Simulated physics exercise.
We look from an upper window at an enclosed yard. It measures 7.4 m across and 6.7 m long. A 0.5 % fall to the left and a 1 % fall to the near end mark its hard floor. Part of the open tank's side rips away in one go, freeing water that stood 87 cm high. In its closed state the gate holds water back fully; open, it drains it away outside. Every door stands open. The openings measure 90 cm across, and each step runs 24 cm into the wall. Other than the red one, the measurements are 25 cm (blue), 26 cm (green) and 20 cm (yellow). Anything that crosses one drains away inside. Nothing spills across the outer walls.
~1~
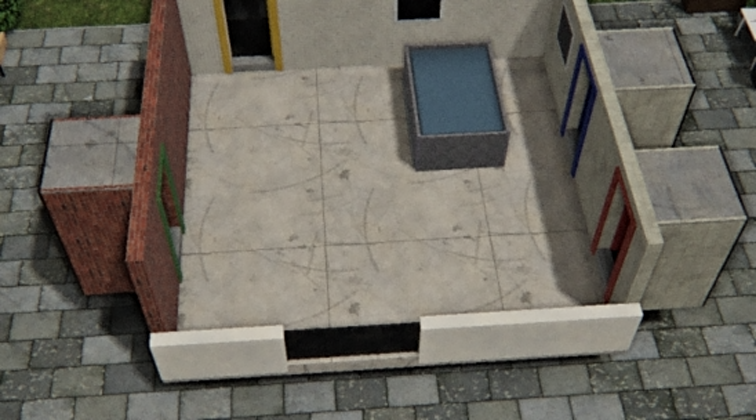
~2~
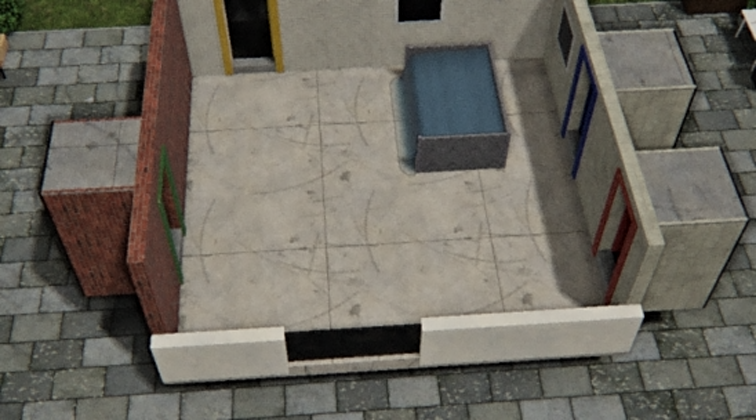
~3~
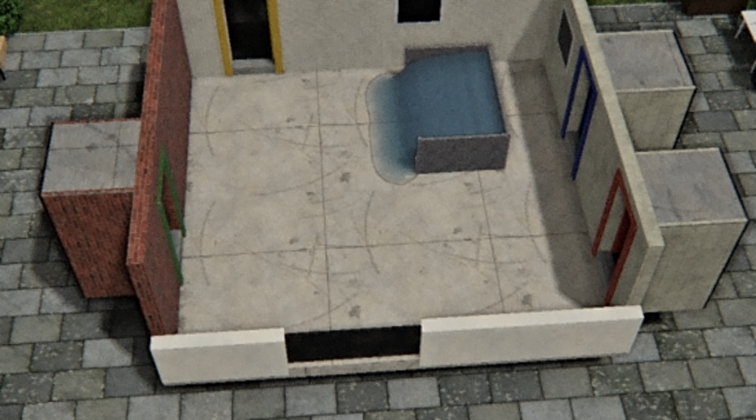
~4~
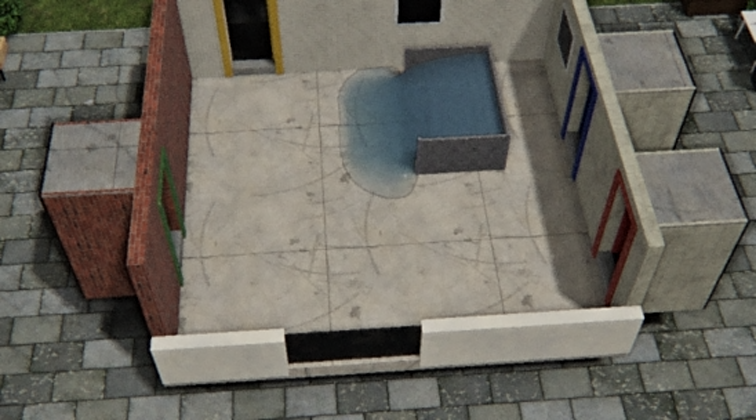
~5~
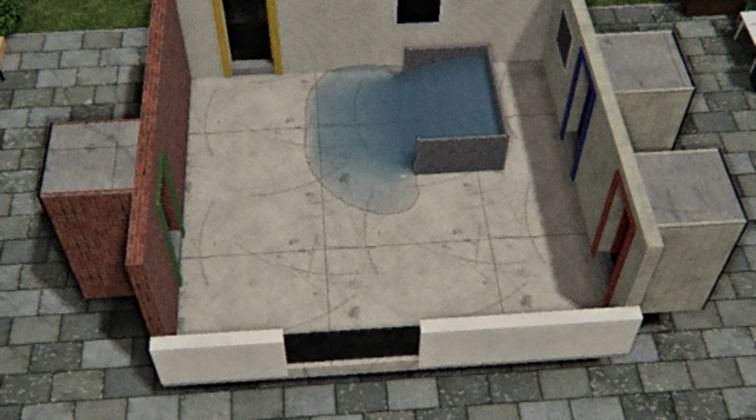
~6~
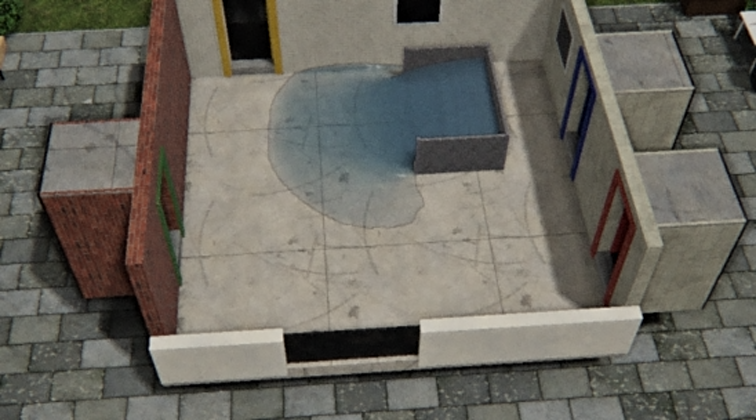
Water pouring from the open left side of a grey tank, spreading leftward and forward across a walled yard's pale floor.
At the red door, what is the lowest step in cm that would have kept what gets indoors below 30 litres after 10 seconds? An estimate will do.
Somewhere near 13.5 cm.
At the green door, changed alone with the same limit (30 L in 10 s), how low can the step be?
At the green door it takes roughly 13.5 centimetres.
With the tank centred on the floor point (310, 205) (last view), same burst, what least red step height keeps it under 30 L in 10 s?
Some 10.0 cm.
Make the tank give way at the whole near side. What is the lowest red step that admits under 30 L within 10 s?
In that case you'd want it roughly 23 cm high.
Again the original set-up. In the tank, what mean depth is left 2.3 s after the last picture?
The mean depth is roughly 12 cm.
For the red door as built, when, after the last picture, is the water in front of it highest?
The level tops out around 6.0 s.
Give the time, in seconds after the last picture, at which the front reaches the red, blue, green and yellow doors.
Arrival times - red: 5.5 s; blue: 7.0 s; green: 1.0 s; yellow: 0.2 s.
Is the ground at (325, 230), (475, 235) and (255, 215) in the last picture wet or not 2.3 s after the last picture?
So the three spots come out swamped, spared, swamped, in that order.
Then, 0.7 s after the last picture water covers 40 % of the floor, deepest (50 cm) near (192, 85); it has not reached the red door.
Then, 2.3 s after the last picture water covers 55 % of the floor, deepest (46 cm) near (176, 363); it has not reached the red door.
Then, 9.3 s after the last picture water covers 100 % of the floor, deepest (17 cm) near (530, 339); 15 cm at the red door, 0 litres in over its 22 cm step.
At the red door as built, the water peaked near 20 cm, 5.9 s after the last picture.
With a step of 12 cm, 52 litres would have come in within the 10 s; with 16.5 cm, 8 litres. So under 30 litres takes about 13.5 cm.
